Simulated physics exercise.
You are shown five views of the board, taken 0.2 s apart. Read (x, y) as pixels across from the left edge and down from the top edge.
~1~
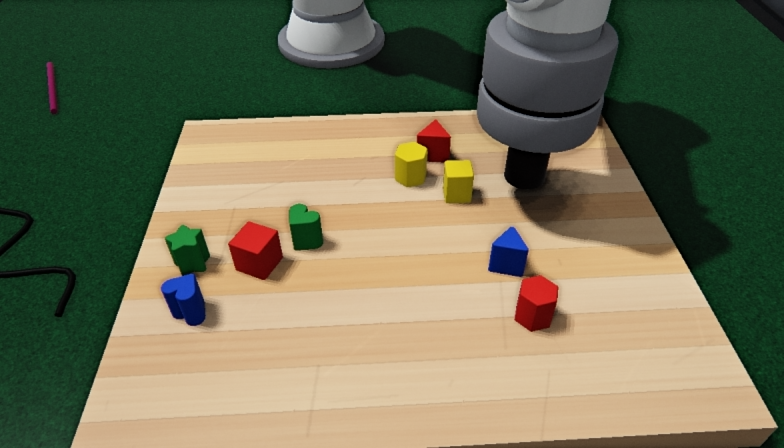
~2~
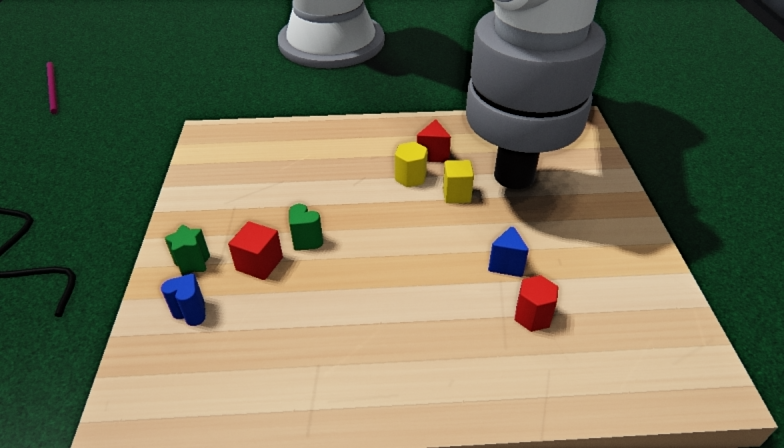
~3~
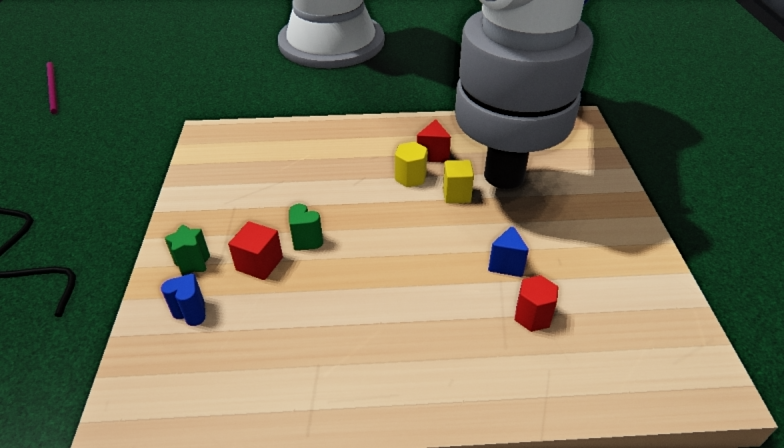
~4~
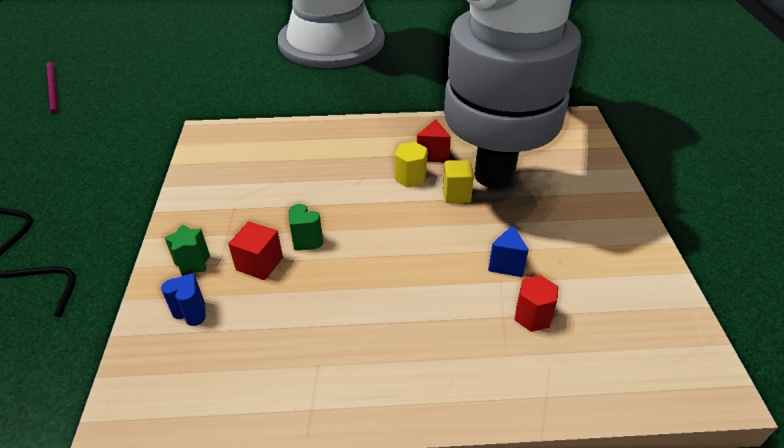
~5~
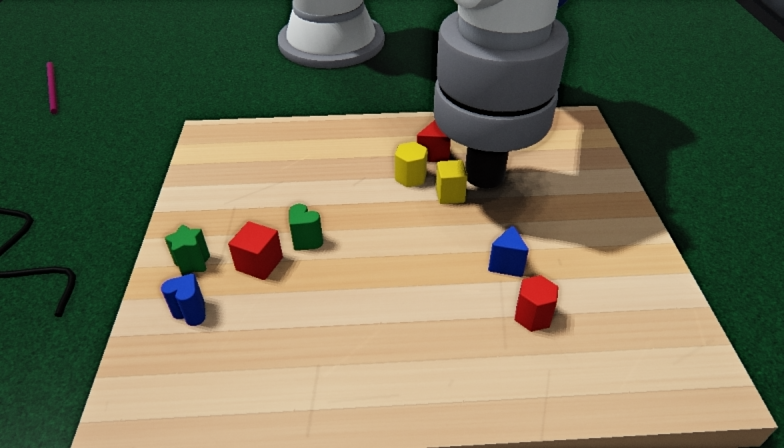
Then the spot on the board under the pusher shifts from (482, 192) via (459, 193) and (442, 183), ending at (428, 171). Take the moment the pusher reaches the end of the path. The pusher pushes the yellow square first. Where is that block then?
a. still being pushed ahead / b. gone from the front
Option b.
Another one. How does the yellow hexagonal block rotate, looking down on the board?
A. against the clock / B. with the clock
The answer is A.
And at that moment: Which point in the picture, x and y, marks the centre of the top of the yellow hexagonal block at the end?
The yellow hexagonal block ends near (394, 143).
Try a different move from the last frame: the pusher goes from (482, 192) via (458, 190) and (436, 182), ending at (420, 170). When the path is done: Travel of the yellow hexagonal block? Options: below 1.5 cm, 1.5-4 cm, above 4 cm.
Of the three bands, it's 1.5 to 4 cm.
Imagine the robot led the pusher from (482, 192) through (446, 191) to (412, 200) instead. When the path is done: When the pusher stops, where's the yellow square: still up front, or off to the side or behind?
My prediction: In front.
What follows on the original path. Halfway along, pusher (450, 173); yellow square (418, 169), turned 20° anticlockwise.
At the end, pusher (429, 155); yellow hexagonal block (394, 143), turned 20° anticlockwise; red triangular block (434, 128); yellow square (415, 168), turned 25° anticlockwise.
